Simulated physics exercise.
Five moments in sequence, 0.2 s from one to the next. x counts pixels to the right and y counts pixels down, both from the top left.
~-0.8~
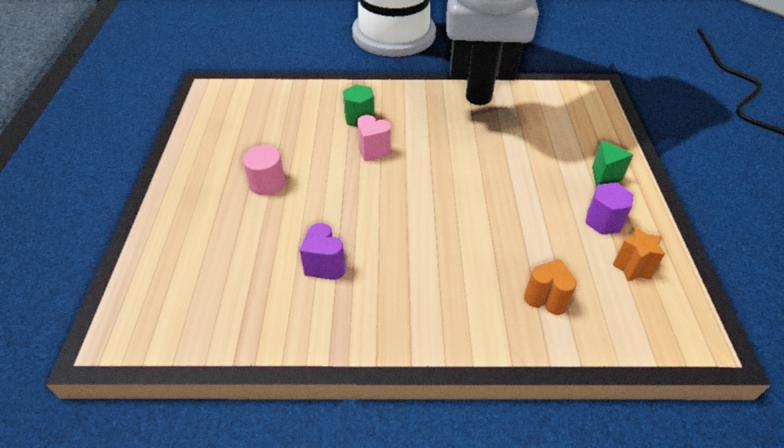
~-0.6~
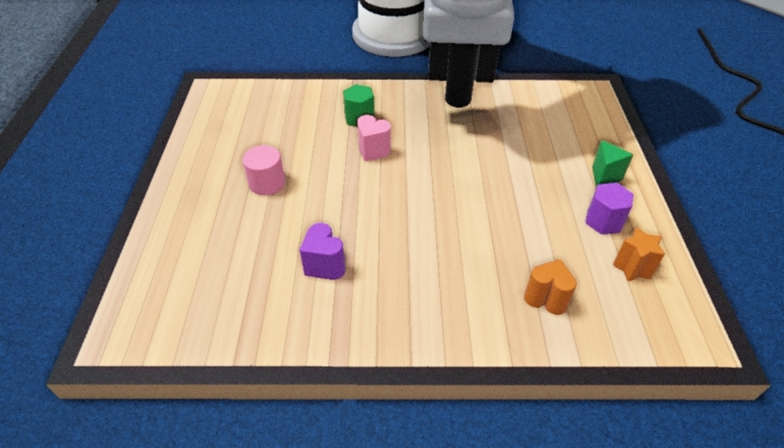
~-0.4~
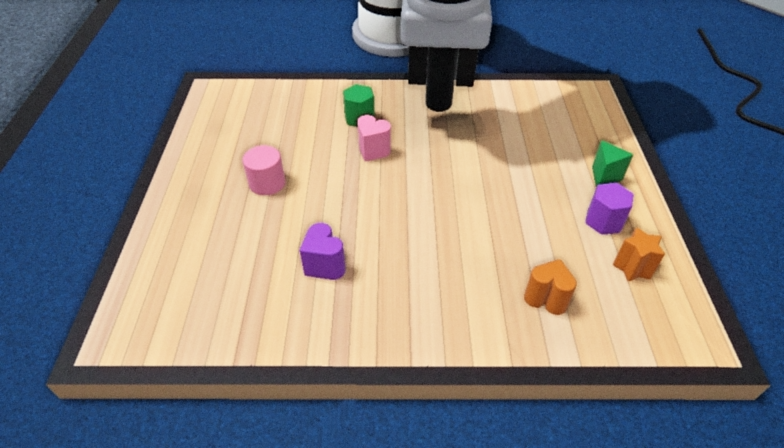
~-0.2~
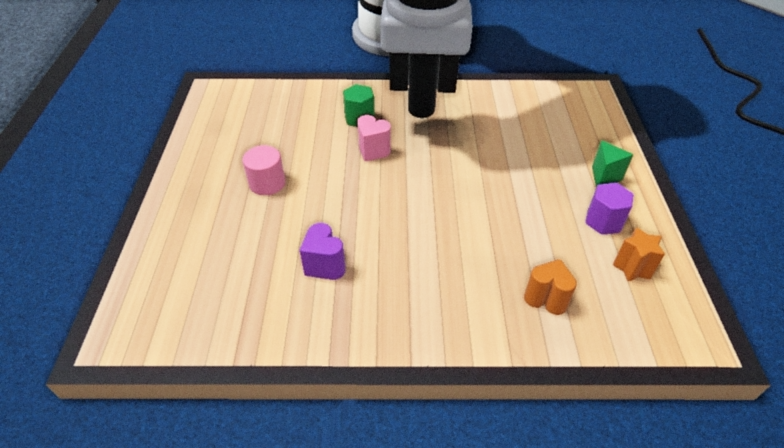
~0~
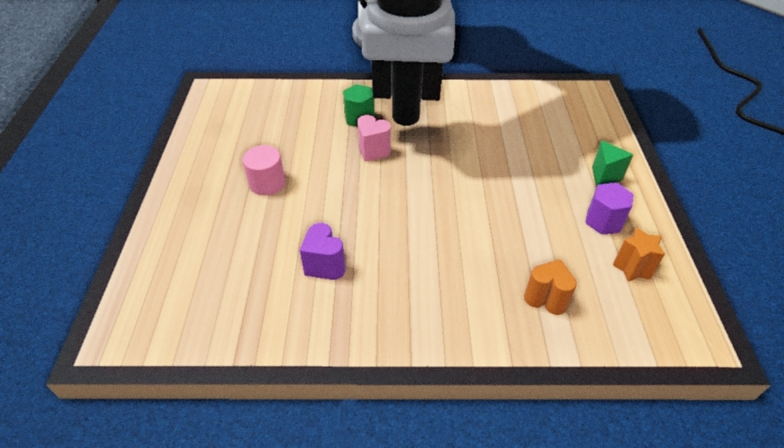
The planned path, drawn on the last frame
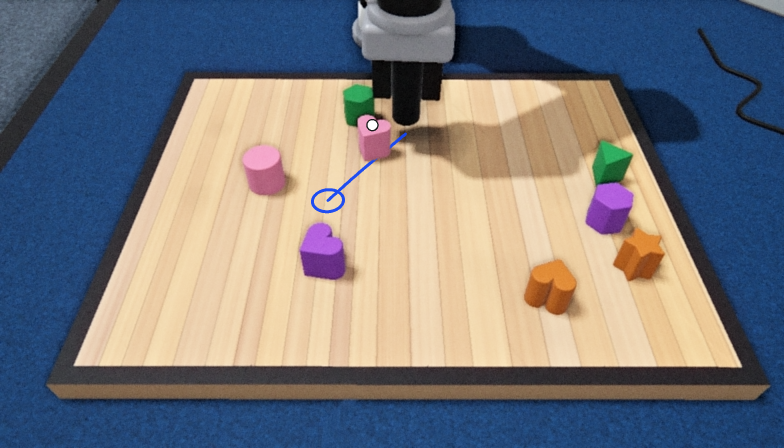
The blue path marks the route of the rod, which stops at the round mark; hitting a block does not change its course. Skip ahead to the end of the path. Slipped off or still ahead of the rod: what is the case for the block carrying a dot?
Final position: To the side or behind.
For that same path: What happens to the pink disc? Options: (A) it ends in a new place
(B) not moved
My answer is option B.
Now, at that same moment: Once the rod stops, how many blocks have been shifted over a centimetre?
The answer is one block, counting only moves over 1 cm.
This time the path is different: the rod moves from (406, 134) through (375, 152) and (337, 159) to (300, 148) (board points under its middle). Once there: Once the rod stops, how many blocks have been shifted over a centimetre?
It's going to be one.
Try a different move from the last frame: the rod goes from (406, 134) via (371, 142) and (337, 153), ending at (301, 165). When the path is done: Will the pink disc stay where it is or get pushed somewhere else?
The block you're asking about stays where it is.
Drawn move, from (406, 134) directly to (328, 201); the dot is on the pink heart-shaped block.
The first path, step by step. One third of the way, rod (381, 139); pink heart-shaped block (354, 132), turned 45° clockwise.
Two thirds of the way, rod (354, 161); pink heart-shaped block (331, 140), turned 95° clockwise.
At the end, rod (326, 185); pink disc still; green hexagon still; pink heart-shaped block (330, 141), turned 105° clockwise.
